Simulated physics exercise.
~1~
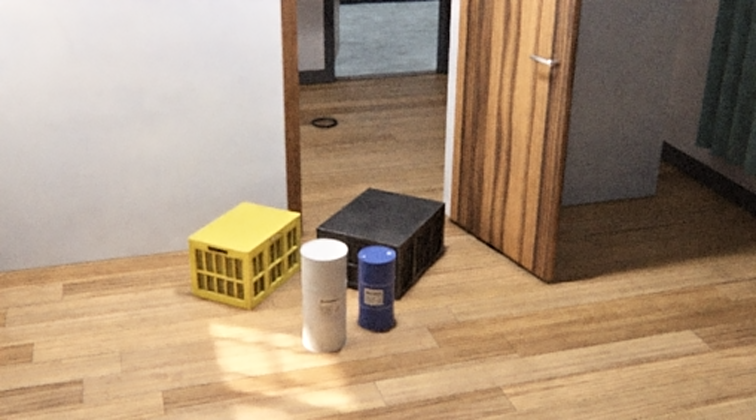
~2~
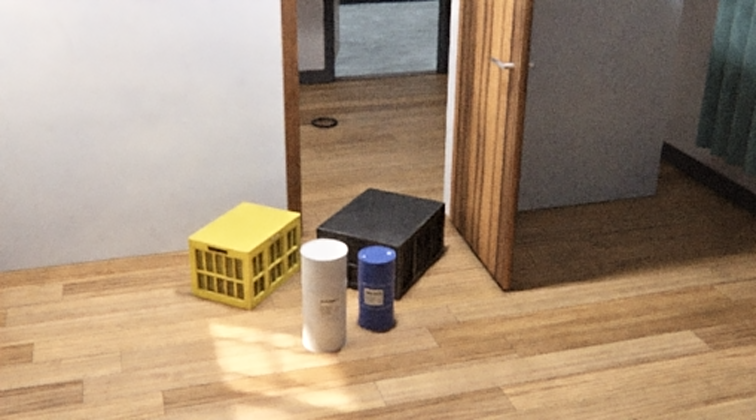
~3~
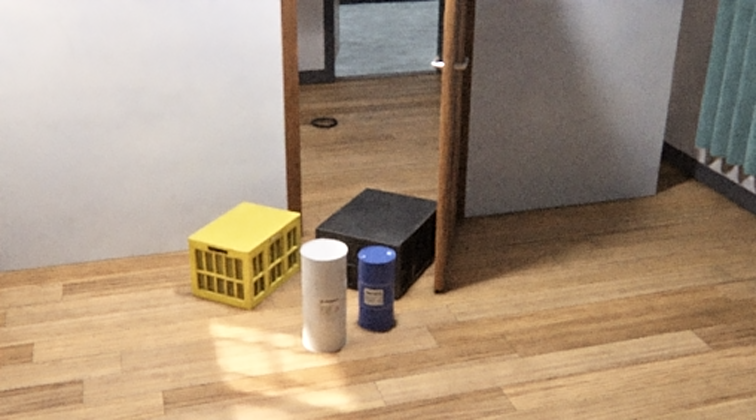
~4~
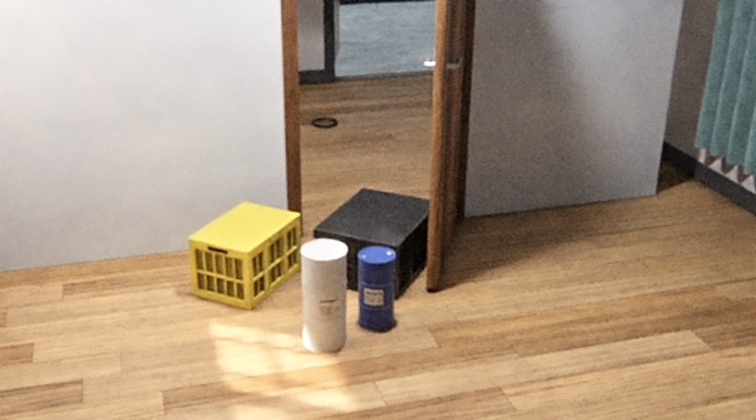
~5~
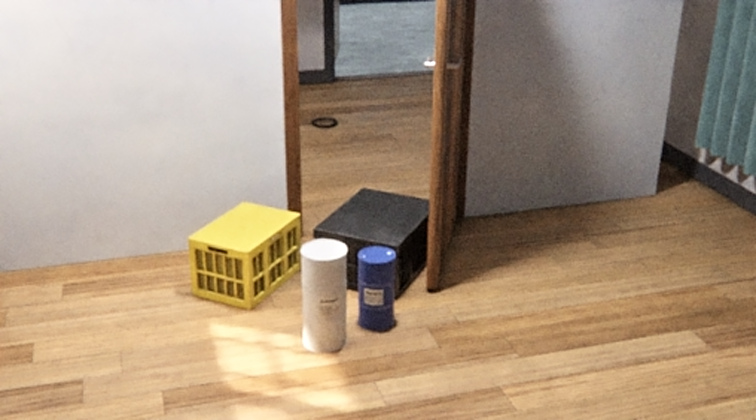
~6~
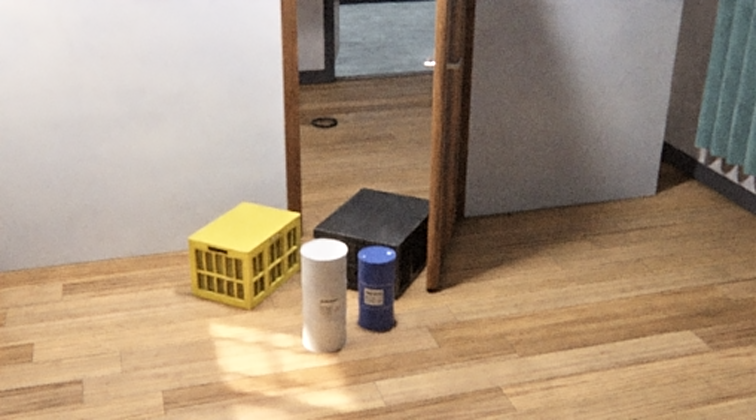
A wooden door swings partway toward the doorway, where a black crate sits, and comes to rest beside that crate, still open. The yellow crate to the left and the white and blue canisters in front stay in place on the wood floor.
